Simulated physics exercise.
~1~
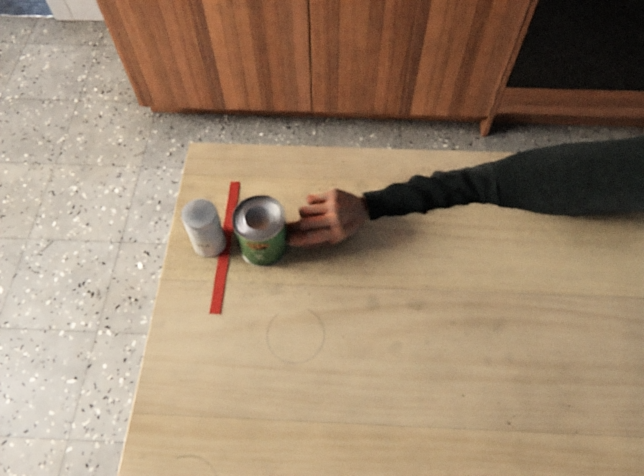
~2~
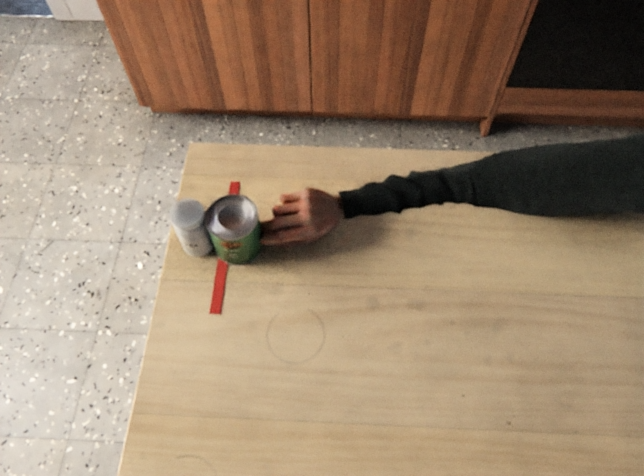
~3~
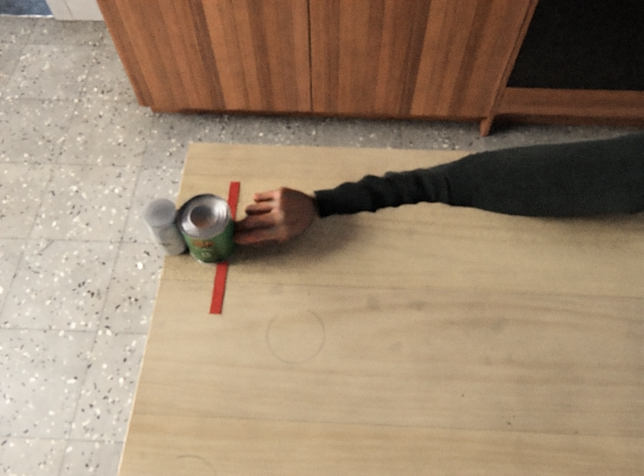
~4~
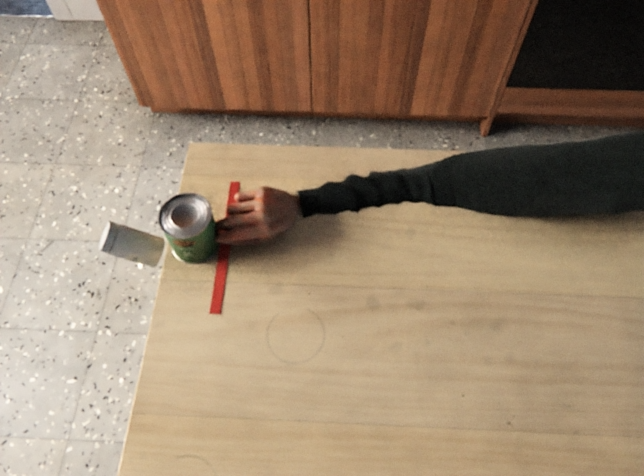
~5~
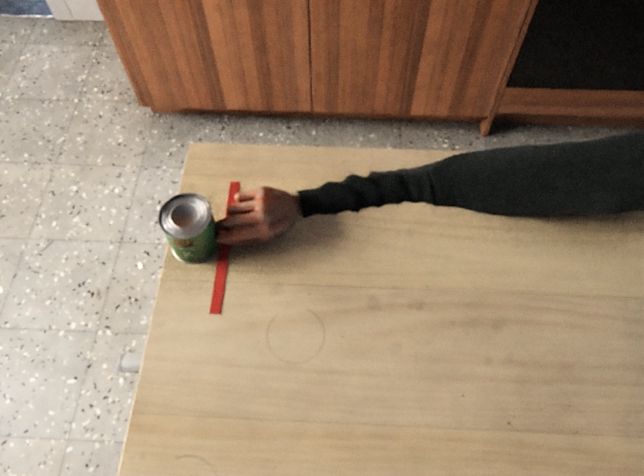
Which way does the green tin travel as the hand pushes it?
The green tin moves to the left, crossing the red tape and stopping near the table's left edge.
